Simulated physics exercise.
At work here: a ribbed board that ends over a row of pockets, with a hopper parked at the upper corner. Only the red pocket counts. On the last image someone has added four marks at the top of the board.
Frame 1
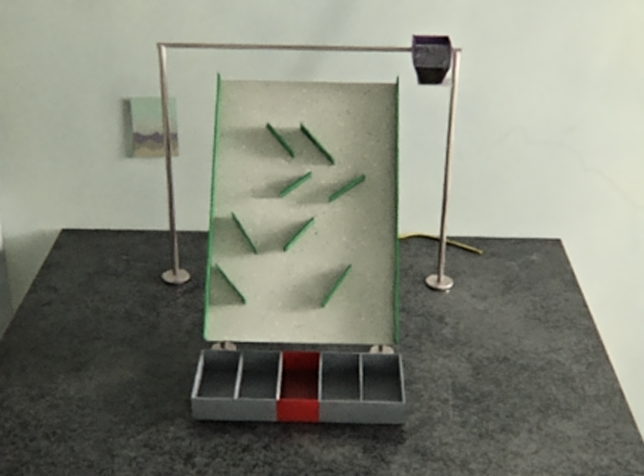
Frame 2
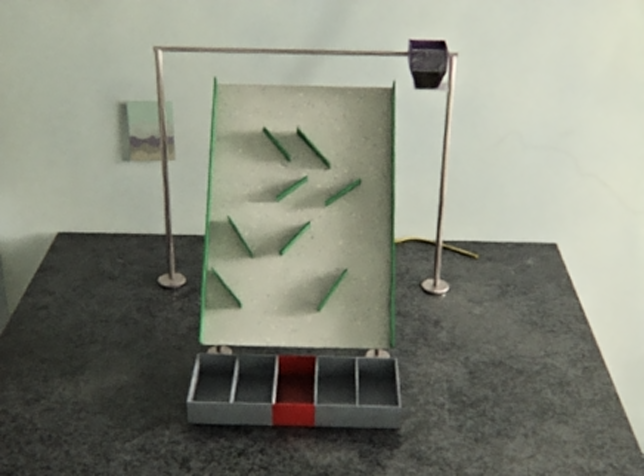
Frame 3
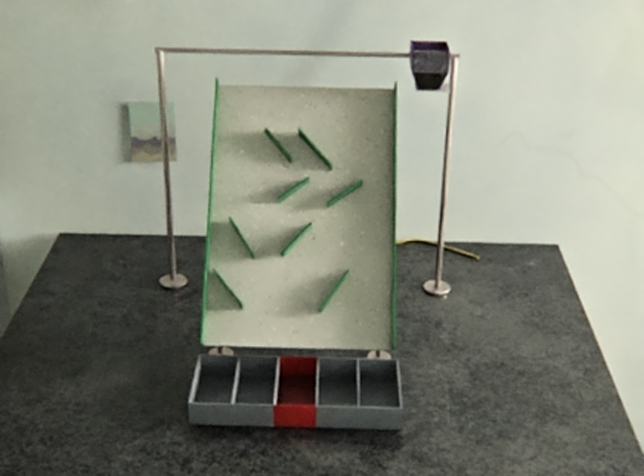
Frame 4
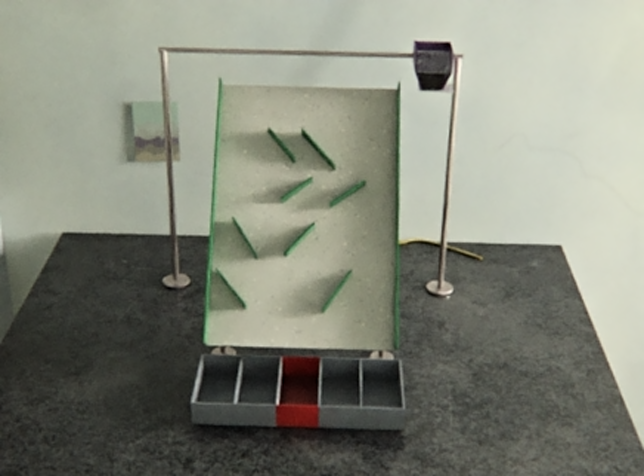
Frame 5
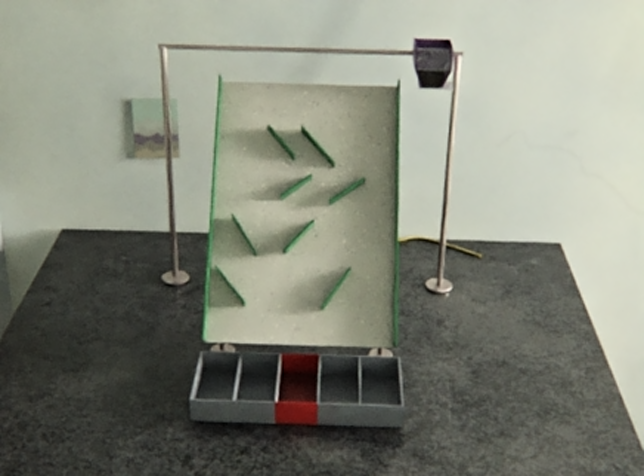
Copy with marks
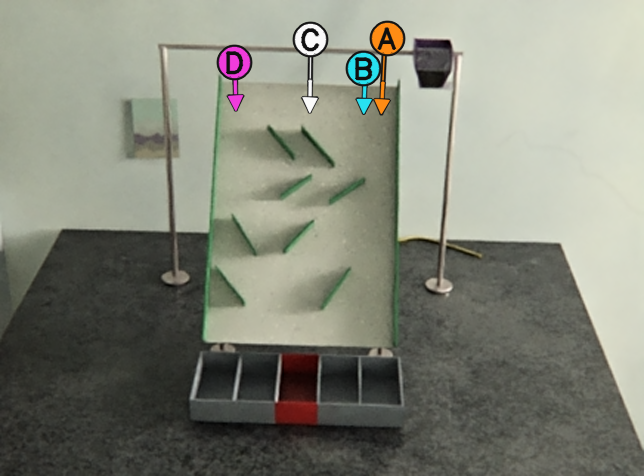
Tilted board with green ribs standing above a row of pockets, one red, a dark hopper at upper right, nothing moving but slight camera shake.
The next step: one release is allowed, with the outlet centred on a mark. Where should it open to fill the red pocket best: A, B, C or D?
It is D.
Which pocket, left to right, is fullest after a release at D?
The third from the left.
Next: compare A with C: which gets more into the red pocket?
The answer is C.
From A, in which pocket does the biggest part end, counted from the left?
The fifth from the left.
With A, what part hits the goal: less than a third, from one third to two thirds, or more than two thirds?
It is less than a third.
On the marked copy, mark A meets the board at (381, 108); mark B meets the board at (363, 108); mark C meets the board at (309, 106); mark D meets the board at (235, 105).
If A is chosen, about a tenth in the red pocket, roughly a third in other pockets, roughly half outside the box.
If B is chosen, roughly a quarter in the red pocket, roughly a third in other pockets, roughly half outside the box.
If C is chosen, roughly a quarter in the red pocket, roughly a quarter in other pockets, roughly half outside the box.
If D is chosen, roughly half in the red pocket, about a tenth in other pockets, roughly a third outside the box.
